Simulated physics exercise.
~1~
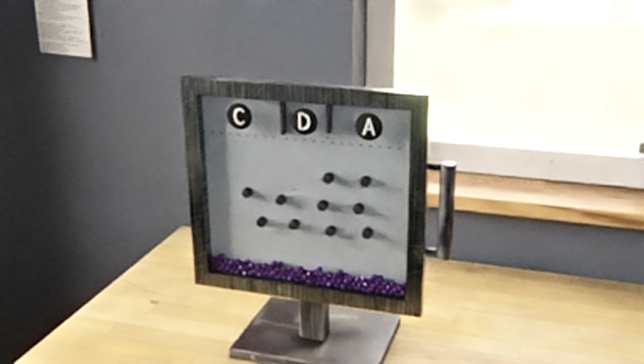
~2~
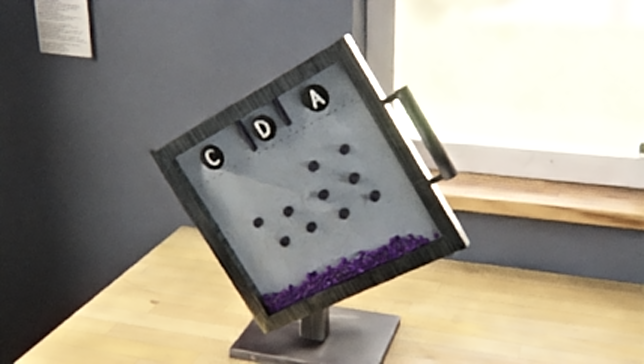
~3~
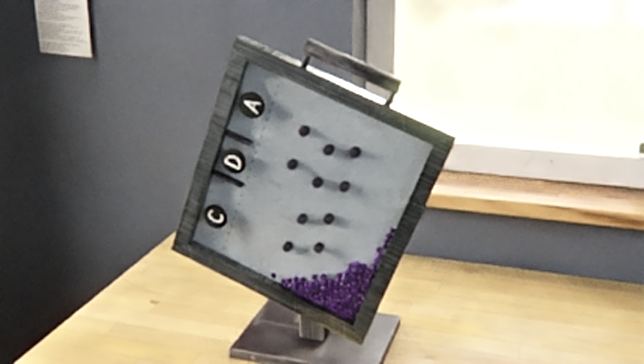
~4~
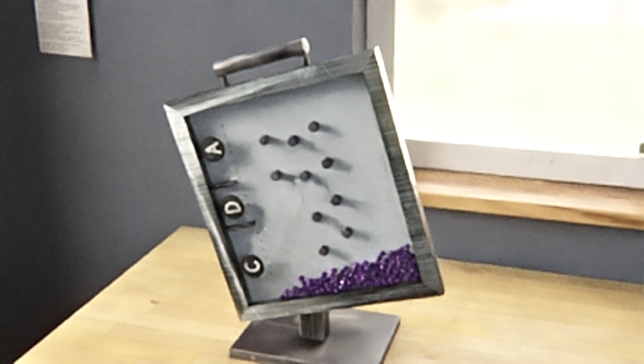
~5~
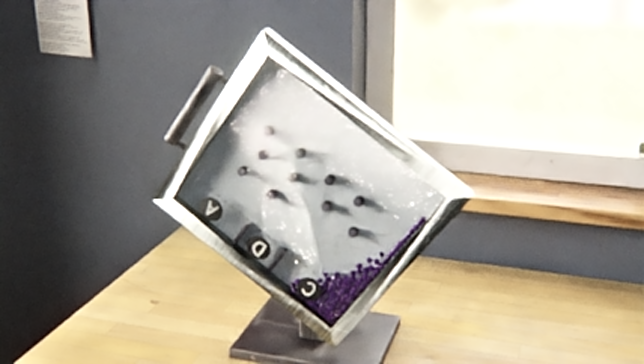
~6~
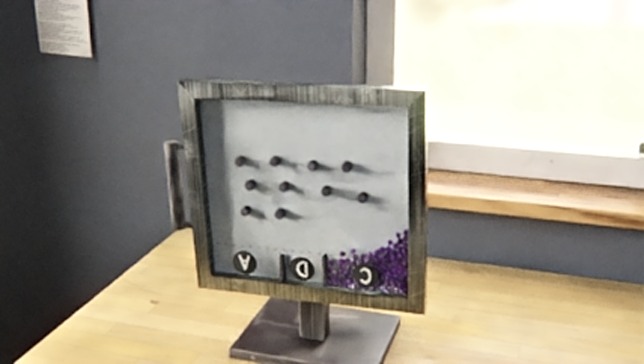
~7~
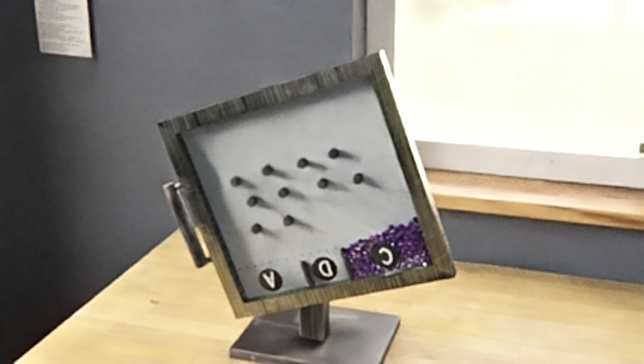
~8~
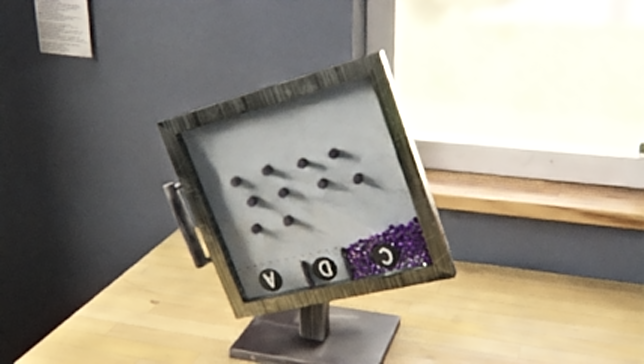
Square framed case of purple beads turning anticlockwise on its stand until upside down, then resting tilted with most beads in pocket C.
